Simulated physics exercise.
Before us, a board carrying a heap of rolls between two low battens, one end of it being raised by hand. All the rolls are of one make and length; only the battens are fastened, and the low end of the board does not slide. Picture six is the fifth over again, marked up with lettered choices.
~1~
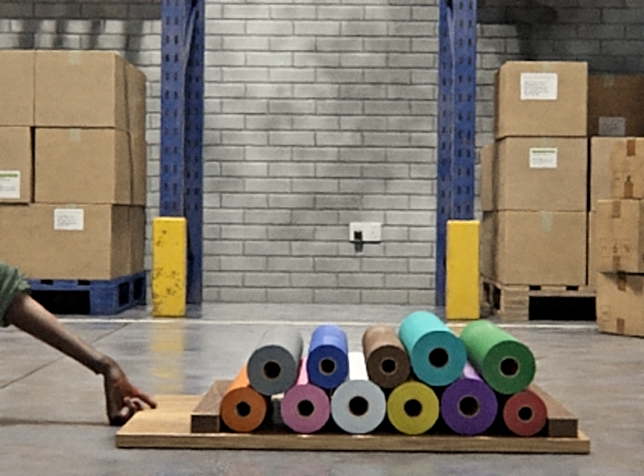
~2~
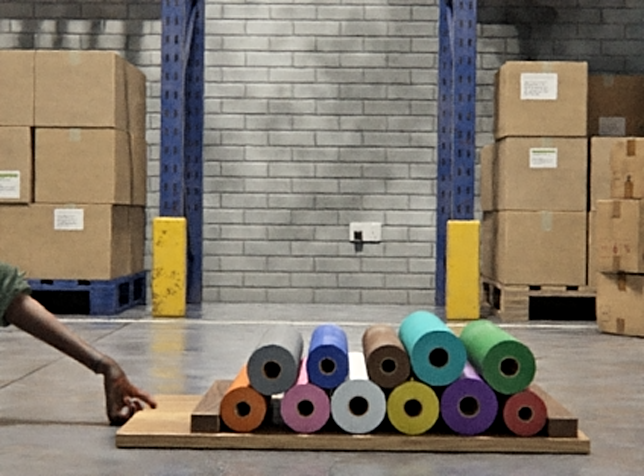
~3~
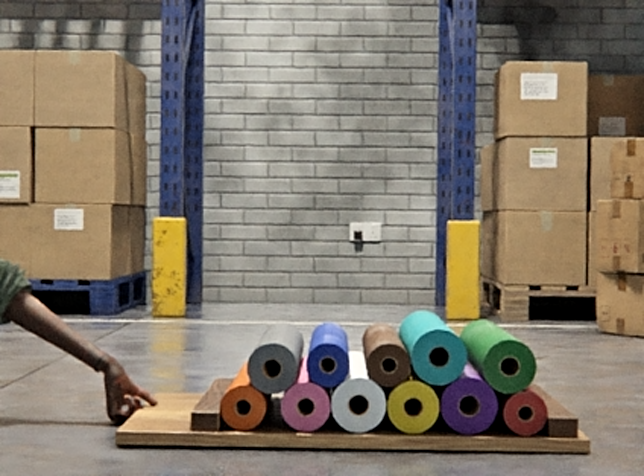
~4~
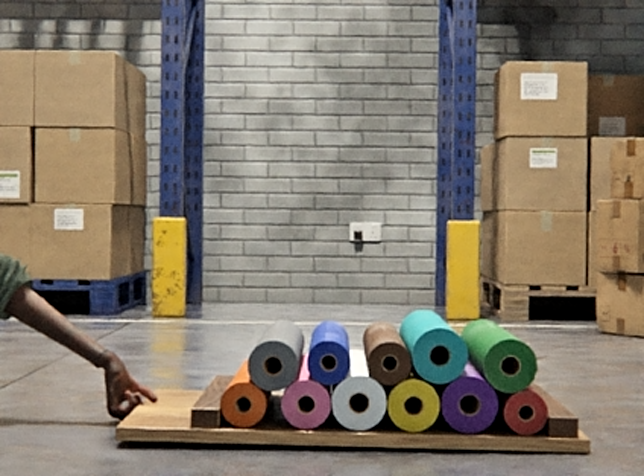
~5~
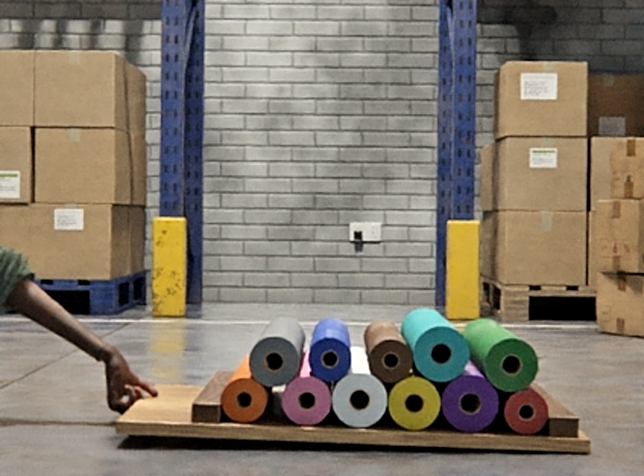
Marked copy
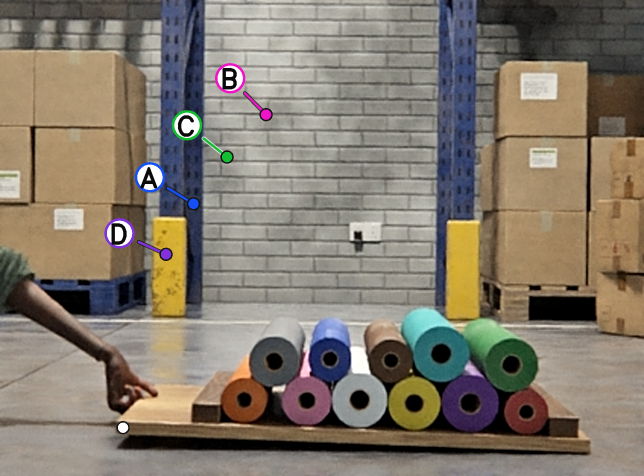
A hand slightly raises the left end of a board holding a heap of colourful rolls.
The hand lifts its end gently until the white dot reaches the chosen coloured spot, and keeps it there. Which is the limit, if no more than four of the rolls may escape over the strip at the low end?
Stop at A.
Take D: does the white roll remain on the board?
Yes, with D.
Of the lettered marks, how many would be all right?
Two of them.
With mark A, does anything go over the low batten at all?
Yes.
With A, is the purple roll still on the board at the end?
Yes, with A.
On the marked copy, A at (194, 204); B at (266, 115); C at (227, 157); D at (166, 254); the white dot at (123, 428).
Taking A. A third of the way, board at 18°.
Two thirds of the way, board at 31°.
When it is over, board at 31°, one over the low batten (green).
As for the rest, B five over the low batten; C five over the low batten; D one over the low batten (green).
